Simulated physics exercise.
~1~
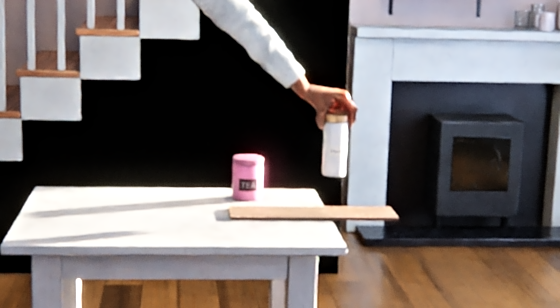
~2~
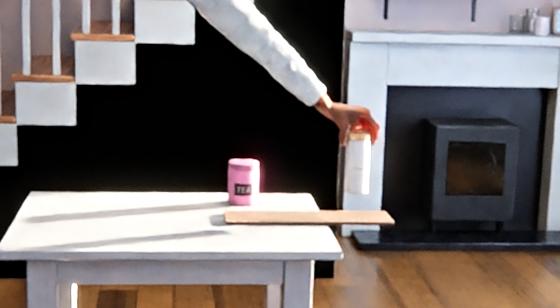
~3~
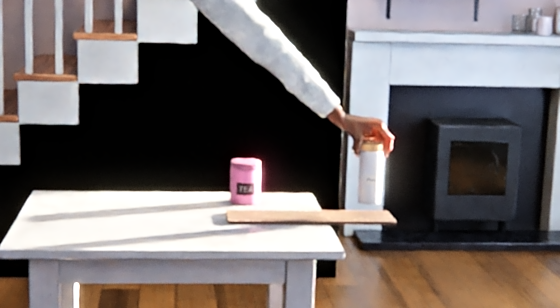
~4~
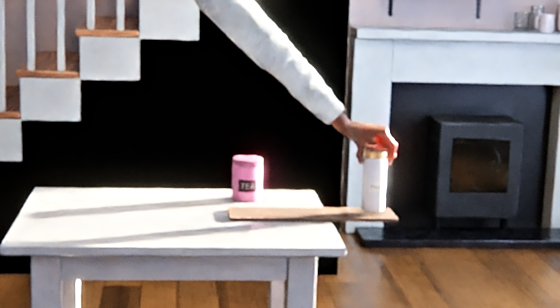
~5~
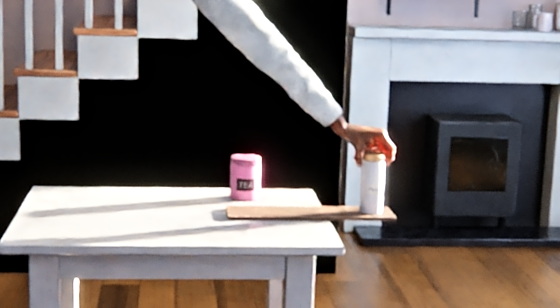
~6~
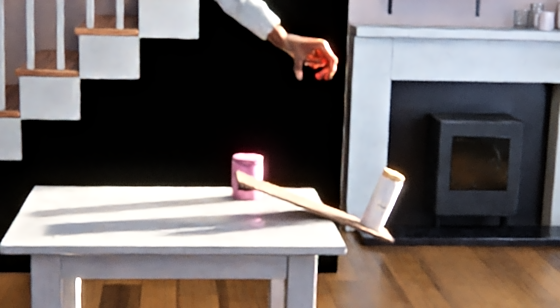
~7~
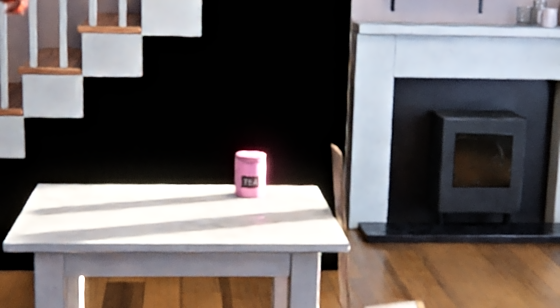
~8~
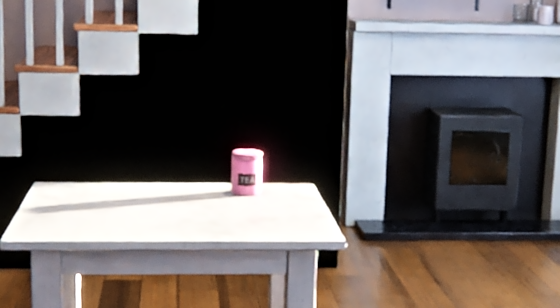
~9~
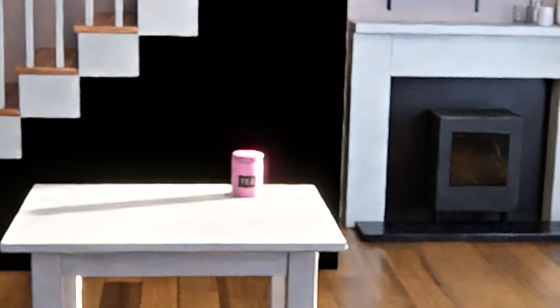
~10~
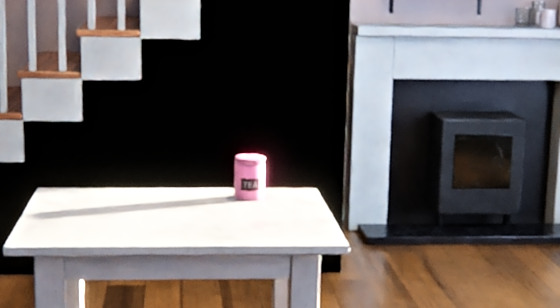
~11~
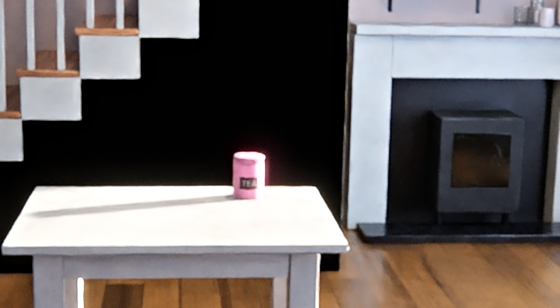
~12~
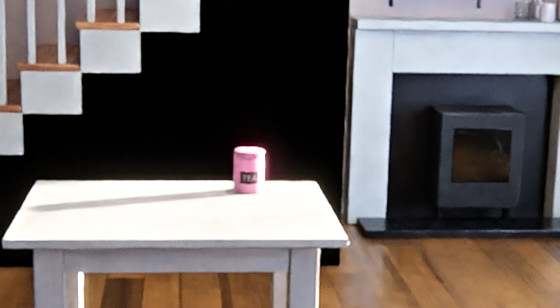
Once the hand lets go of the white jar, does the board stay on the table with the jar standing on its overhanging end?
No, the board tips down over the table's right edge as the hand lets go, and it falls off together with the white jar.
